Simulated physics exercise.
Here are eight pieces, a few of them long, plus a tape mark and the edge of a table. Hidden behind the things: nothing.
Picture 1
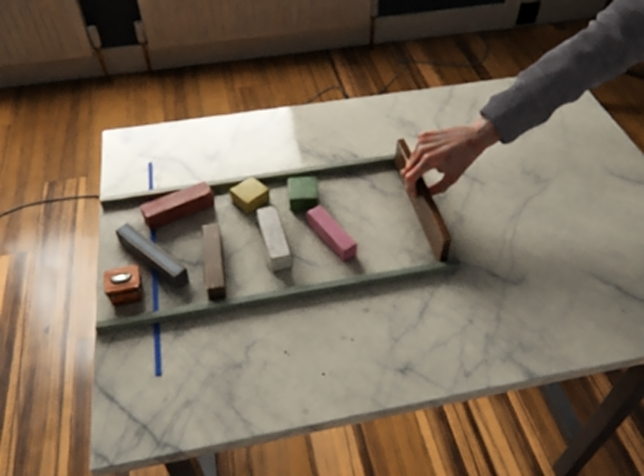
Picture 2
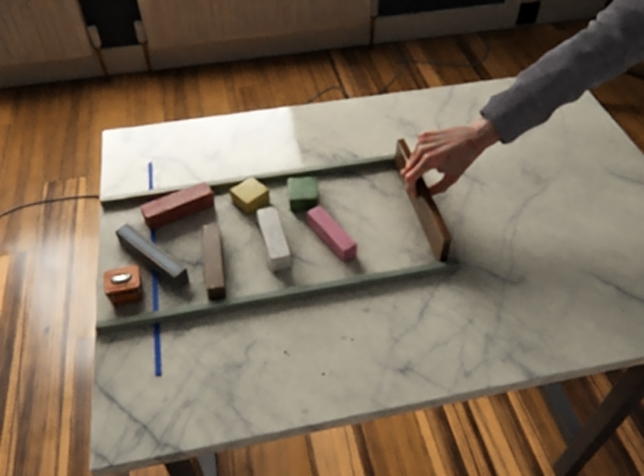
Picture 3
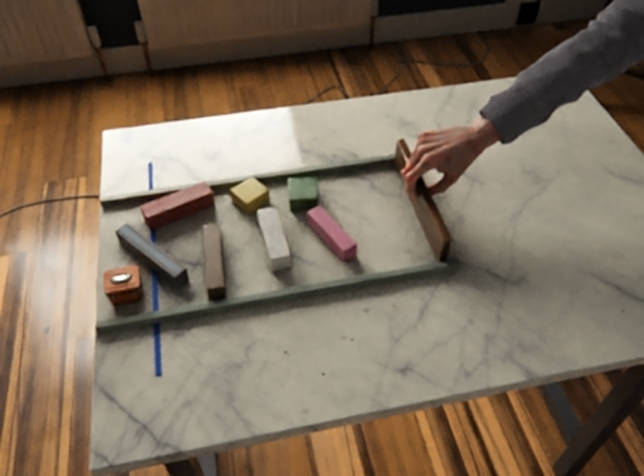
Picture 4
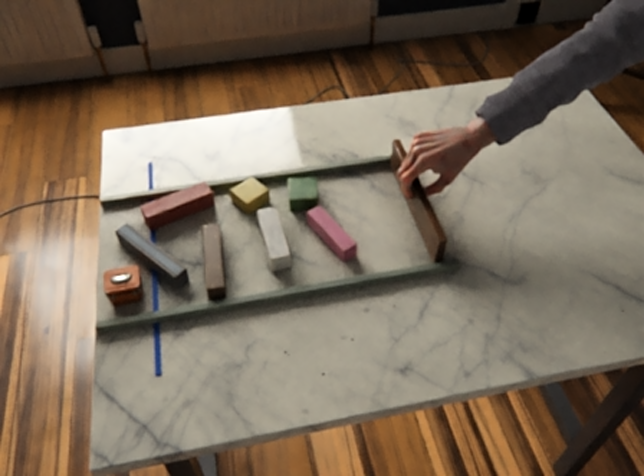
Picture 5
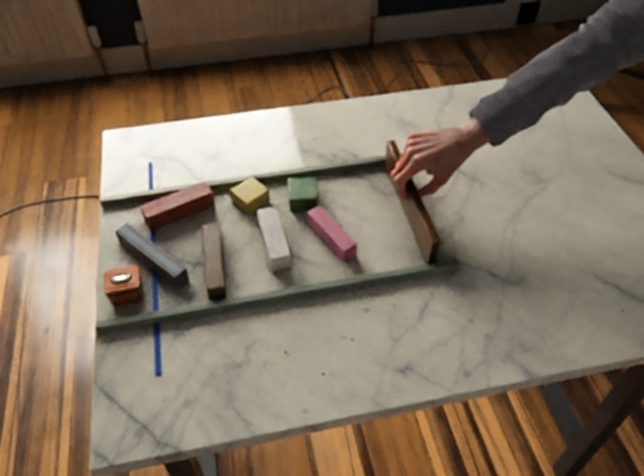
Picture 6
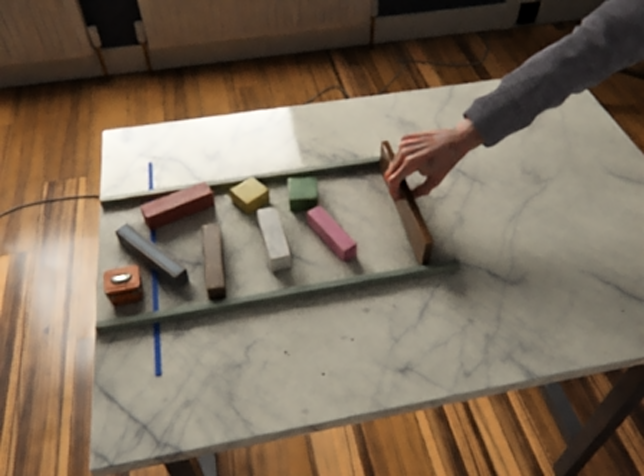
To begin with, a hand holds a dark wooden board upright at the right end of two rails on a marble table, with colored blocks and an orange case lying between them. The hand then slides the board slightly left, while the blocks and case stay still.
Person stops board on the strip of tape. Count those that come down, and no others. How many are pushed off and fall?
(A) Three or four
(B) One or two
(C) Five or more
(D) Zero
(A) Three or four.
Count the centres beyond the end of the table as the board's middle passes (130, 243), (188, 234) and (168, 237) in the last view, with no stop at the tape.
Counts per position: 5 / 1 / 2.
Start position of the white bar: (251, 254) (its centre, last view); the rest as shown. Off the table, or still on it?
Result: It does not come off.
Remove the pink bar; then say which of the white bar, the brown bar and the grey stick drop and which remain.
Well, the white bar is left in place, the brown bar is left in place and the grey stick is left in place.
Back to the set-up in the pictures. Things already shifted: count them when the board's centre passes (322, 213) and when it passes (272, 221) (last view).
By the first moment it's 2, by the second it's 5.
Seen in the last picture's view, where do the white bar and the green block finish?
The white bar stops around (125, 263); the green block around (136, 221).
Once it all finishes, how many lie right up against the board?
2 in contact.
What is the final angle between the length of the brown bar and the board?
It sits some 0° out of line.
A little later, none off yet; orange case at rest near (124, 286); grey stick at rest near (151, 254); red bar at rest near (178, 206).
When it is over, the number that fall off is three or four; down, red bar, grey stick and orange case.
